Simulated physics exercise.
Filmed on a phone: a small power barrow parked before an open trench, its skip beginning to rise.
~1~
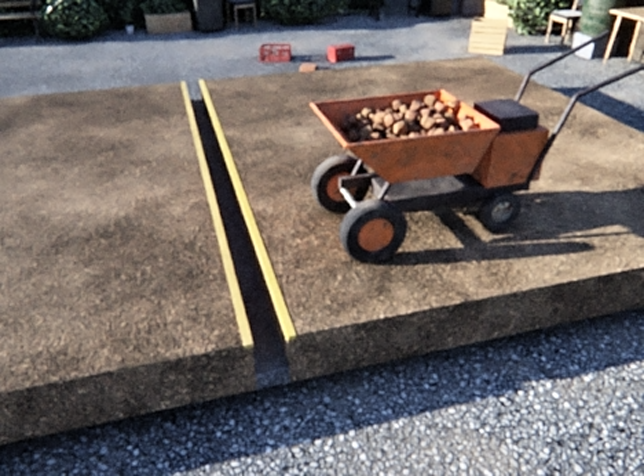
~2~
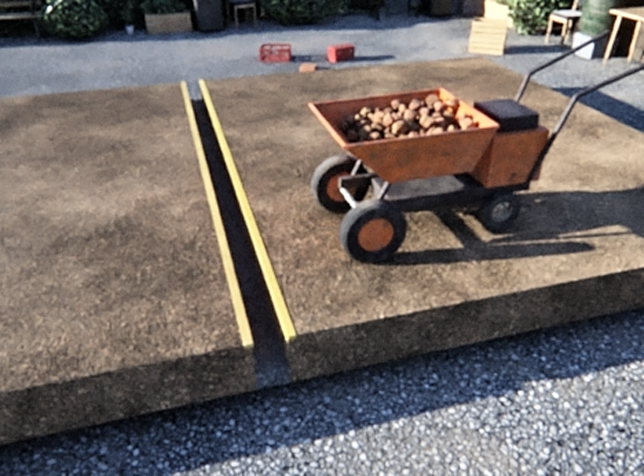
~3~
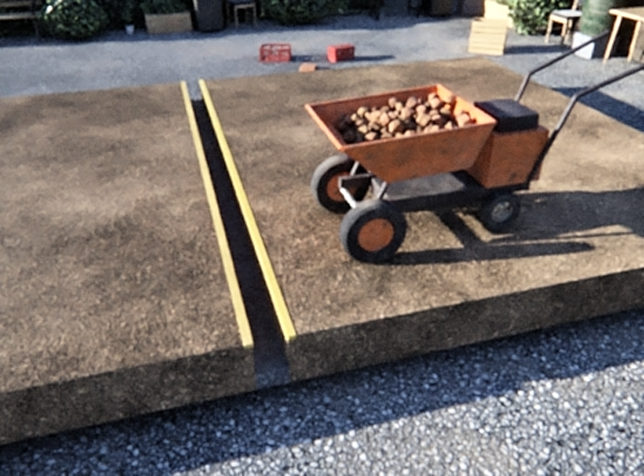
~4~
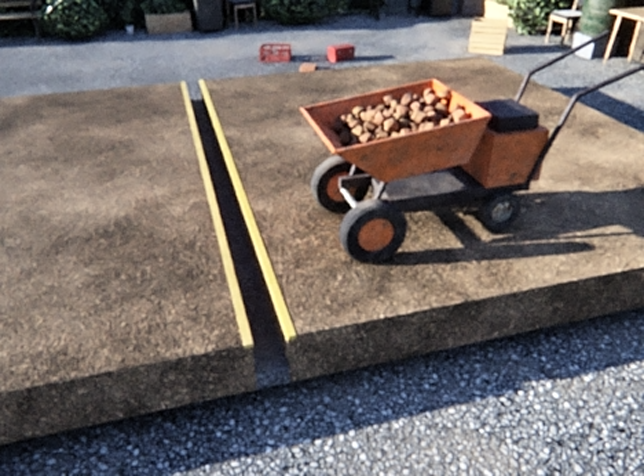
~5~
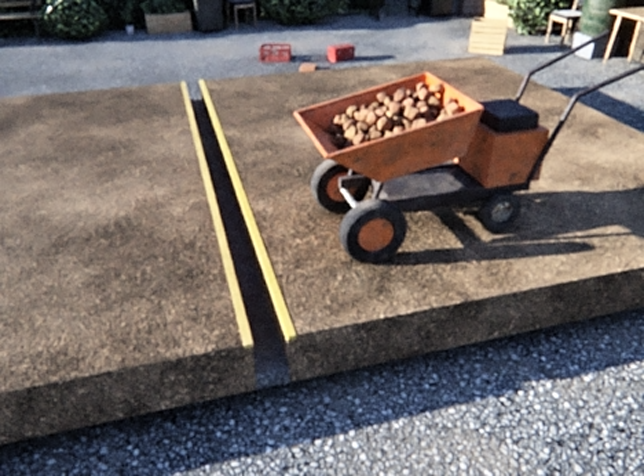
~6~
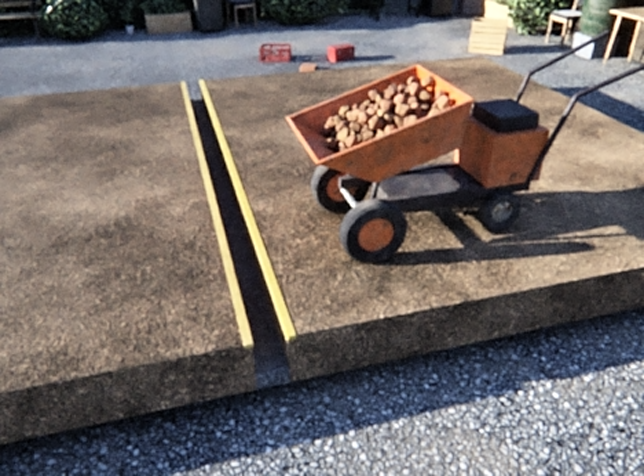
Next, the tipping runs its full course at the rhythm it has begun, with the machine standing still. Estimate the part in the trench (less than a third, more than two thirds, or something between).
The trench ends with from one third to two thirds of it.
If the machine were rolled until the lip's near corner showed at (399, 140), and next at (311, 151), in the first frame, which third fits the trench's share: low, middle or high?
The first try: One to two thirds. The second: Less than a third.
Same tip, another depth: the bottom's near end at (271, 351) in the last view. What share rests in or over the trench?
Near 40 %.
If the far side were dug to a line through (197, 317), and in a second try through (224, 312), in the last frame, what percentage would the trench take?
First some 100, then 80 per cent.
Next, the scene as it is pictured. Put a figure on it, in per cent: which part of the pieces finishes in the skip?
It comes to 0 per cent or so.
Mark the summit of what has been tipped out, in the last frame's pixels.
At about (209, 238).
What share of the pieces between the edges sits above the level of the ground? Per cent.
Some 15 per cent.
Just after the last frame, skip tipped steeply; every one in the skip.
A moment on, skip tipped right over; roughly half in the skip; just a few short of the trench; roughly a third in or heaped over the trench; roughly a quarter beyond it; just a few falling.
Further on, skip tipped right over; just a few in the skip; just a few short of the trench; roughly half in or heaped over the trench; roughly a third beyond it.
When it is over, skip tipped right over; just a few short of the trench; roughly half in or heaped over the trench; roughly a third beyond it.
